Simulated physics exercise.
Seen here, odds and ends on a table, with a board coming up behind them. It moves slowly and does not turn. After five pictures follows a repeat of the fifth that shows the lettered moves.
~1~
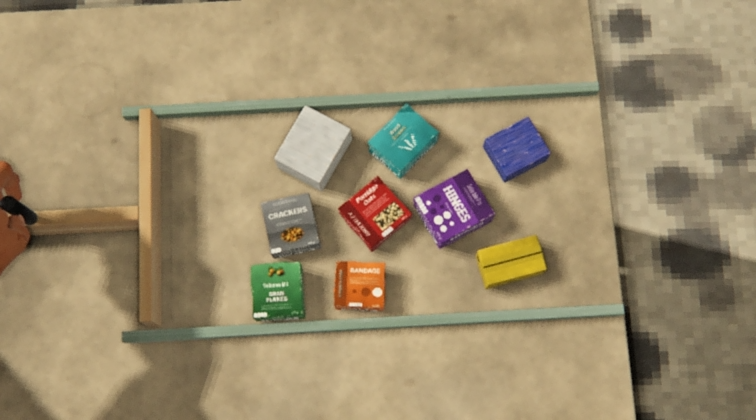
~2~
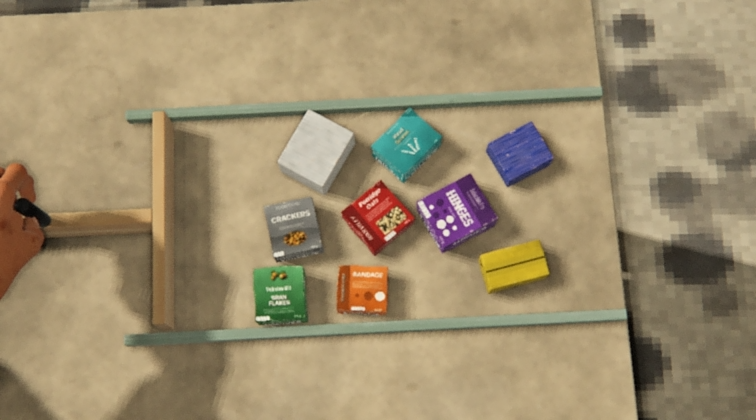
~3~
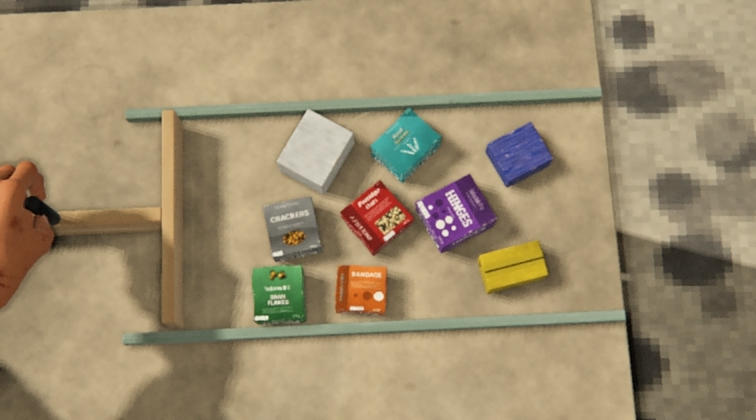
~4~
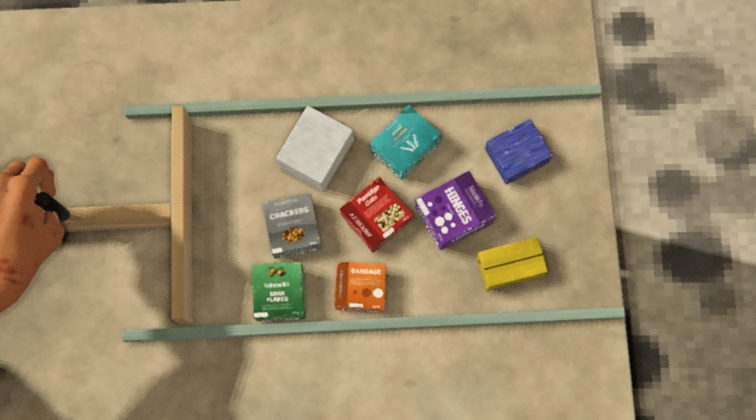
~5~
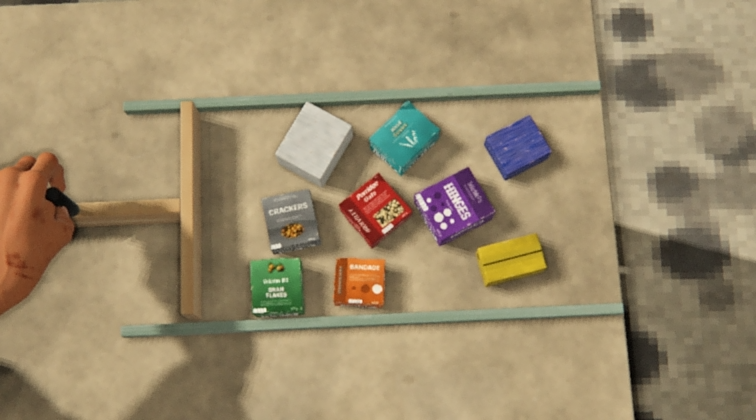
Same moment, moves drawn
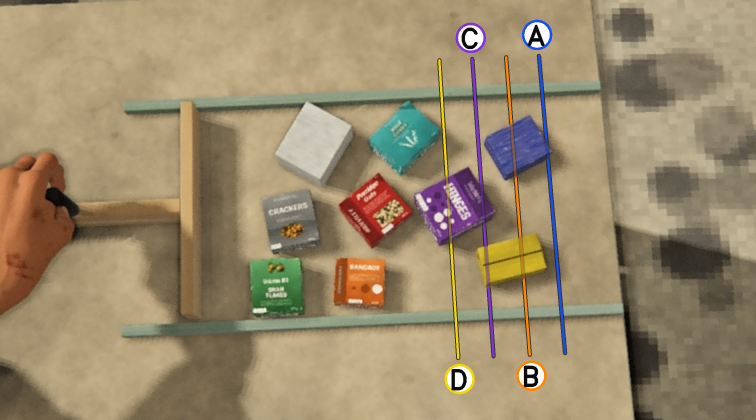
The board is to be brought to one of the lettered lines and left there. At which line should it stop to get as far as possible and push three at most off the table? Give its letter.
Stop at B.
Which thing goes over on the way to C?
The purple box.
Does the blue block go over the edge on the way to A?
By then, yes.
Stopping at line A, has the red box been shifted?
By then, yes.
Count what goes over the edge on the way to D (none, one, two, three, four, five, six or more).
By then, none.
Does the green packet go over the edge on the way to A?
By then, no.
On the copy, A at (552, 199); B at (518, 201); C at (483, 202); D at (448, 204).
On B. First, board (307, 200); purple box (460, 206); green packet (344, 285).
Then, board (426, 194); purple box (569, 219); yellow box (566, 266).
Finally, board (517, 190); purple box over the edge; yellow box over the edge; three fallen.
By contrast, A drops six; C is within the limit but short; D is within the limit but short.
